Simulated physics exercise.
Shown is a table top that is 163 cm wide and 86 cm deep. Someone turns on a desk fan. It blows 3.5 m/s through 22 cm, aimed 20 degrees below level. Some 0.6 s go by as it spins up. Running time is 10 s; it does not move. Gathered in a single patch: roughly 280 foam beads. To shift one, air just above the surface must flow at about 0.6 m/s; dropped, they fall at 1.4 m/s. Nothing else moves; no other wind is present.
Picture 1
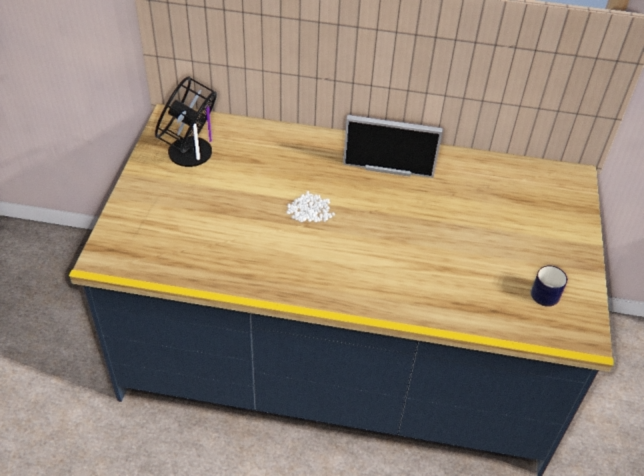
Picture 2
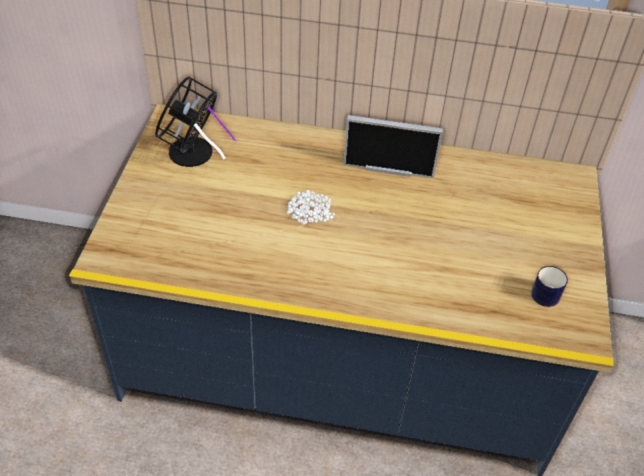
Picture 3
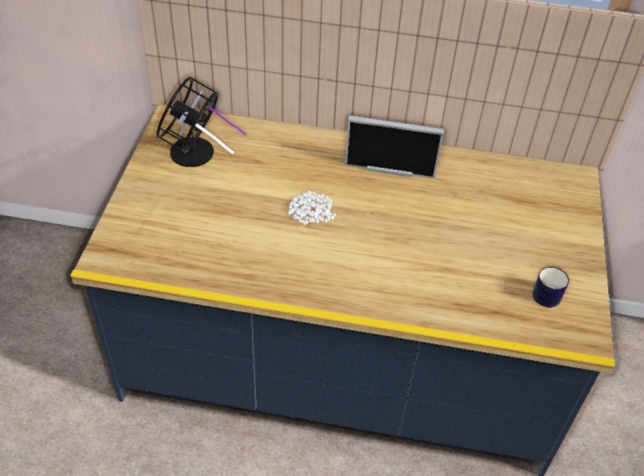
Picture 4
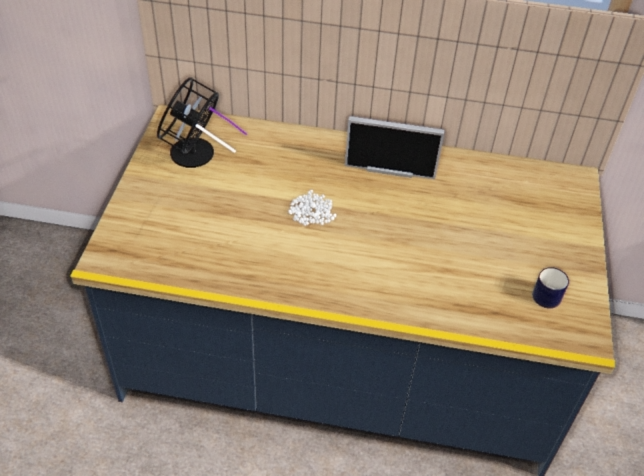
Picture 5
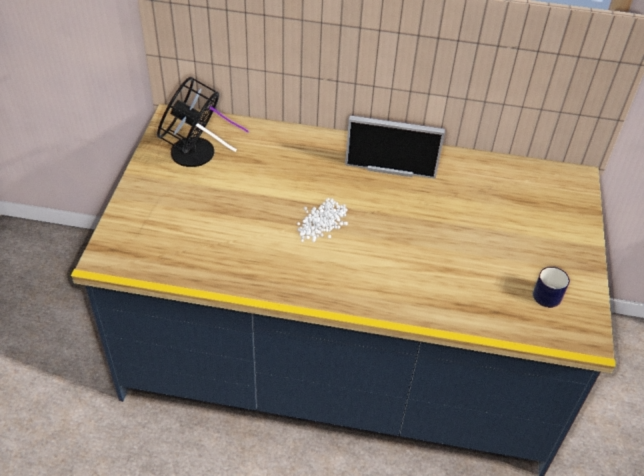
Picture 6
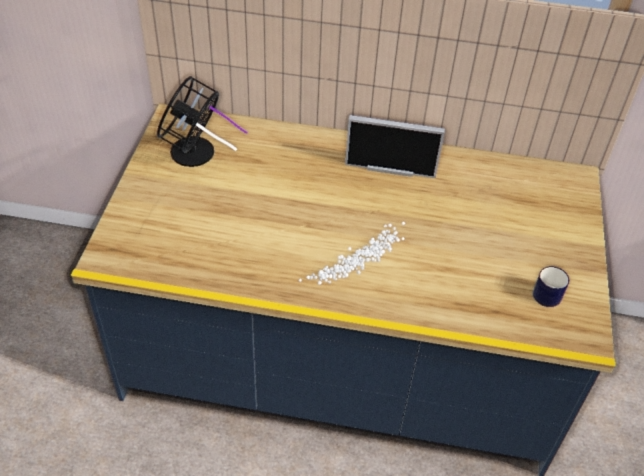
White foam beads sit in a patch near a black desk fan, then slide away from it, spreading into a curved band.
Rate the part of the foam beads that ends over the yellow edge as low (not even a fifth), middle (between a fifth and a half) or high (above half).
High.
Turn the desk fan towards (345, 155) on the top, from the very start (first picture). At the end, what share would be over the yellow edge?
Roughly 80 per cent.
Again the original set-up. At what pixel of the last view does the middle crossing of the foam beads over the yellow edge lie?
(423, 334).
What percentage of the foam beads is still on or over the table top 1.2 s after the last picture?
About 0 per cent remain.
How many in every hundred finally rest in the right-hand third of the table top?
Around 0 per cent.
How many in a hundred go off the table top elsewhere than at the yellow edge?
1 %.
Then, 1.2 s after the last picture, 99 % are over the yellow edge; 100 % have settled or left.
Then, 2.4 s after the last picture, 99 % are over the yellow edge; 100 % have settled or left.
Then, 4.7 s after the last picture, 99 % are over the yellow edge; 100 % have settled or left.
Then, 9.2 s after the last picture, at the end, 99 % are over the yellow edge.
